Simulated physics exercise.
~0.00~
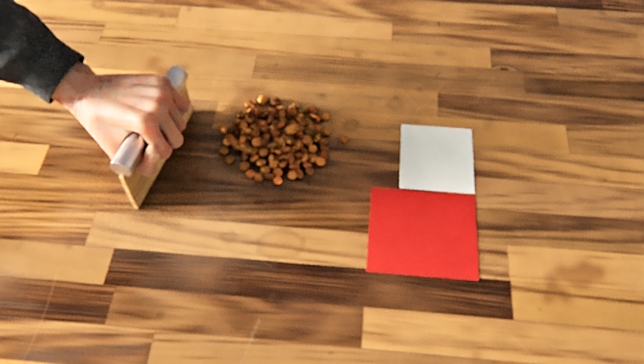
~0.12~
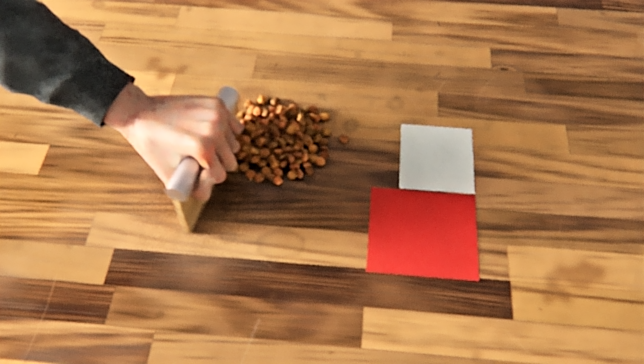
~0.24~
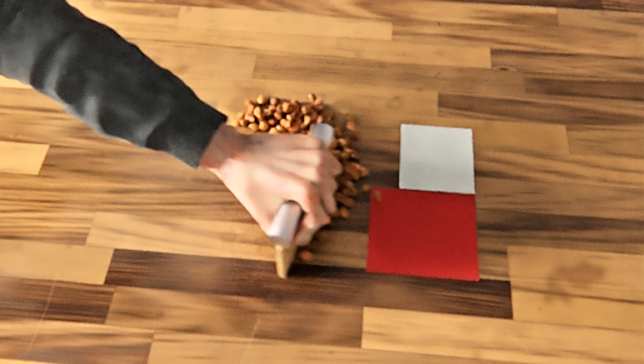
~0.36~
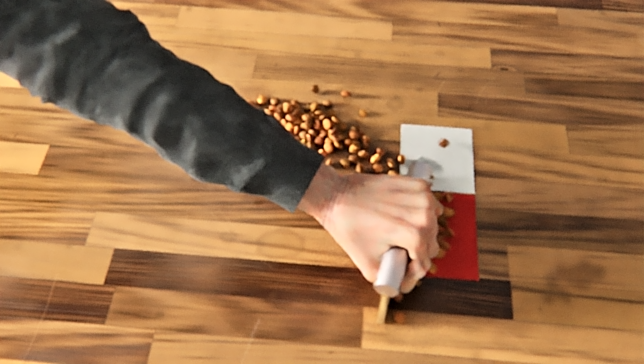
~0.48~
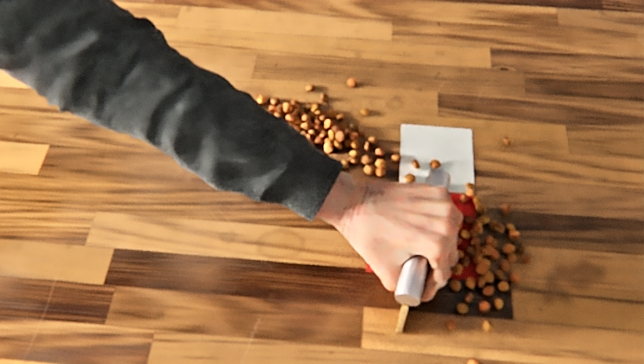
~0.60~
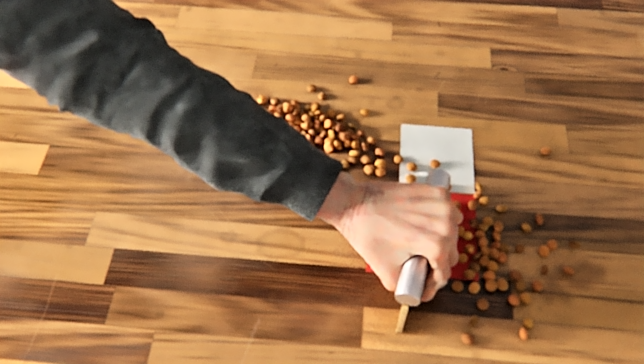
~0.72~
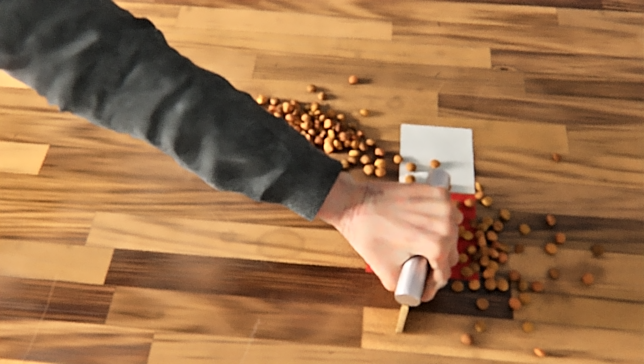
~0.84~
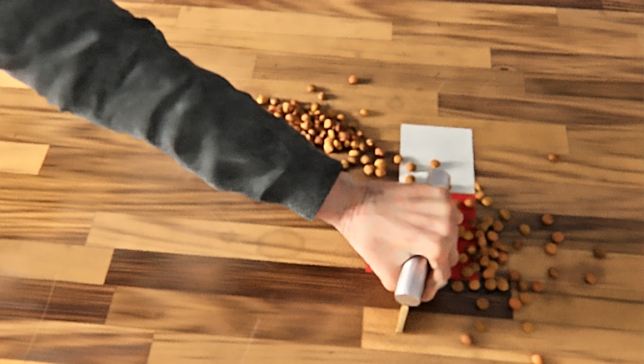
A hand in a dark grey sleeve reaches in from the upper left, gripping a scraper with a metal handle over a wood-plank surface seen from above. To its right lies a heap of brown kibble, and farther right a white square mat touches a larger red one below it. The hand pushes the scraper rightward and slightly down, driving part of the heap across the mats while the rest trails behind. The scraper halts over the red mat, and loose pieces roll on to the right. They settle scattered, mostly off the mats, with the hand still holding the scraper.
